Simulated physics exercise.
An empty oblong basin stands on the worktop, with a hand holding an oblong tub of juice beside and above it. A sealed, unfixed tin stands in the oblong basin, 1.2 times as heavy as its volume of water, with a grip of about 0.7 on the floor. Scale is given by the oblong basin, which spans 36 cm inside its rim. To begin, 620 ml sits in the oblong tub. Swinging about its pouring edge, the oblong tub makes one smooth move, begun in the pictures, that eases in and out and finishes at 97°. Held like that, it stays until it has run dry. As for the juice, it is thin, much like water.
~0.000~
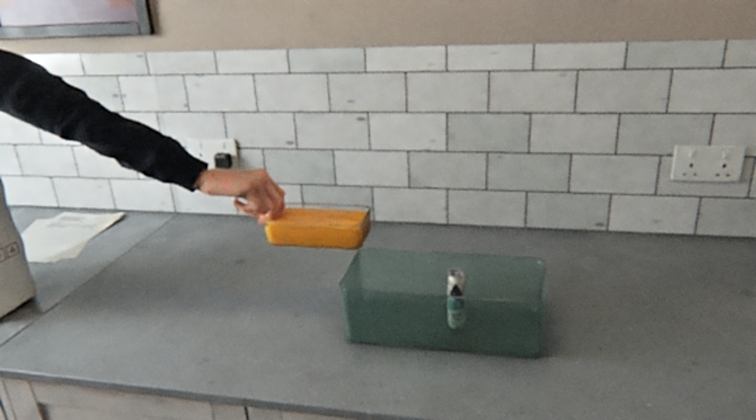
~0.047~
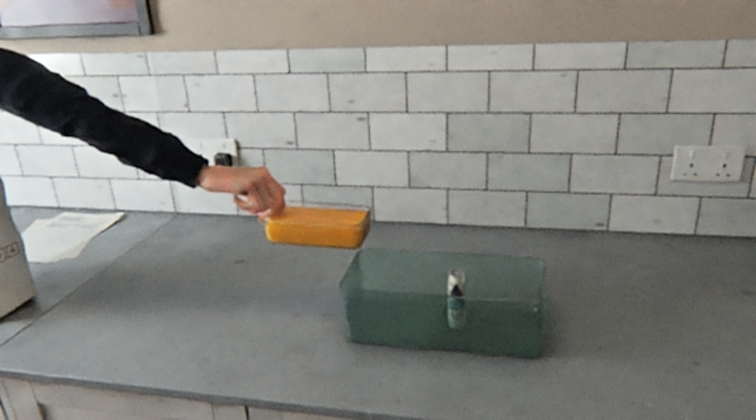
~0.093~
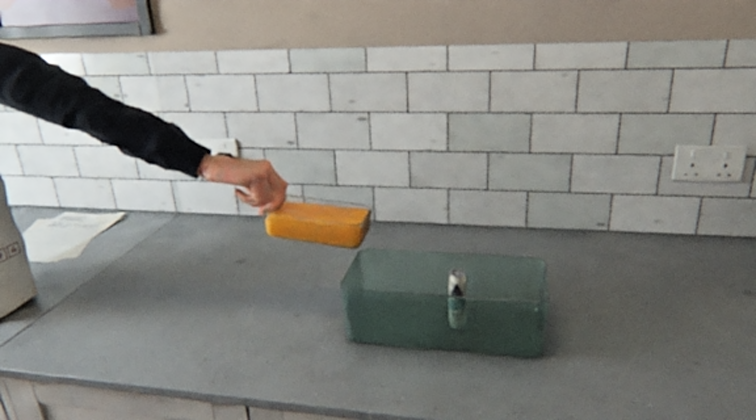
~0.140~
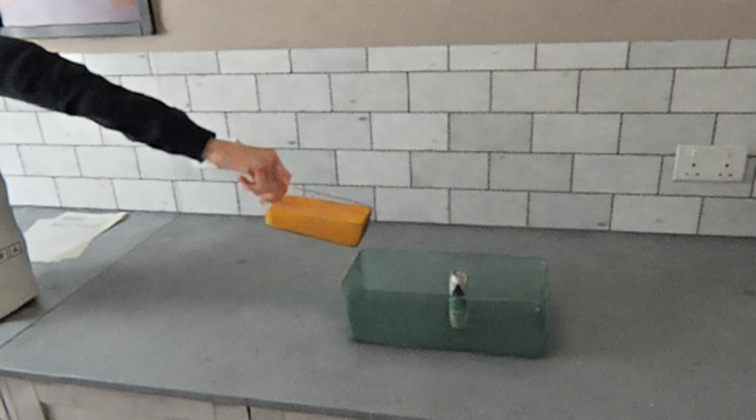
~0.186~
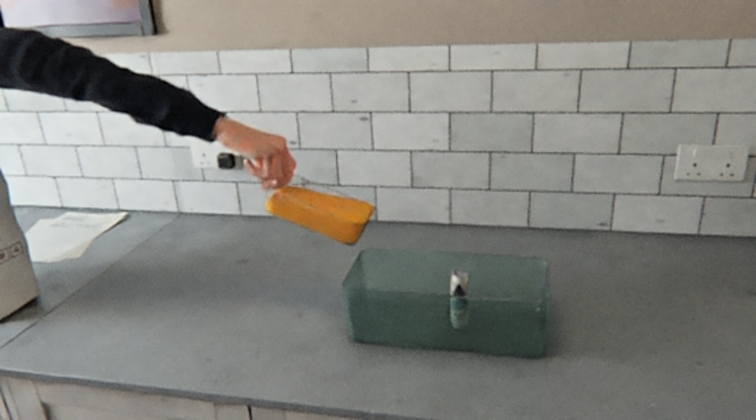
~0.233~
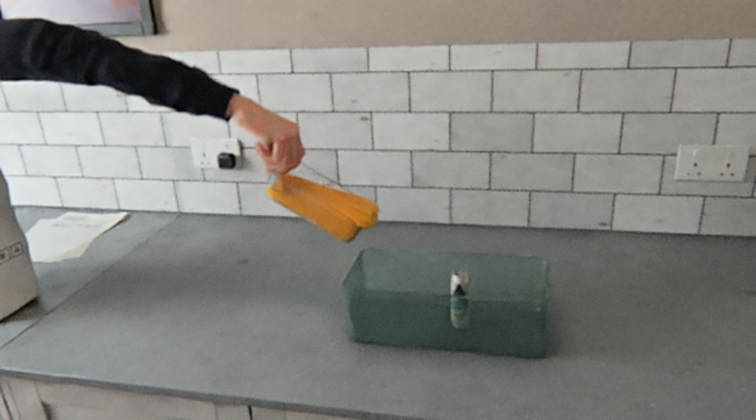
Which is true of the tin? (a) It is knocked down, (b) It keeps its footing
(a) It is knocked down.
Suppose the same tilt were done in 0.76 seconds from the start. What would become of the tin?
Well, the tin simply tips.
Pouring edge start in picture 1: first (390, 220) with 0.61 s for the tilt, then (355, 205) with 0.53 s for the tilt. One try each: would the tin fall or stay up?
The tin stays vertical the first time and overturns the second time.
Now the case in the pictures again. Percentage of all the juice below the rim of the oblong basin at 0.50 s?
The basin holds roughly 24 in a hundred parts at that moment.
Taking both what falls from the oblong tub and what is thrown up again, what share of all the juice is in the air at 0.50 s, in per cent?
62 %.
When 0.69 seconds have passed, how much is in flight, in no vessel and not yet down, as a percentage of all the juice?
Close to 6 %.
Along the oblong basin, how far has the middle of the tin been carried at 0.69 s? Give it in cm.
Close to 2 cm.
Then, 0.50 s in, the tilt is 89° and 13 per cent is still to pour; the tin stands where it began.
Then, 0.69 s in, the tilt is 97° and 1 per cent is still to pour; the tin leans 14°.
Then, 0.89 s in, the tilt is 97° and 0 per cent is still to pour; the tin lies on its side.
Then, 1.11 s in, the tilt is 97° and 0 per cent is still to pour; the tin lies on its side.
Finally, the tin lies on its side.
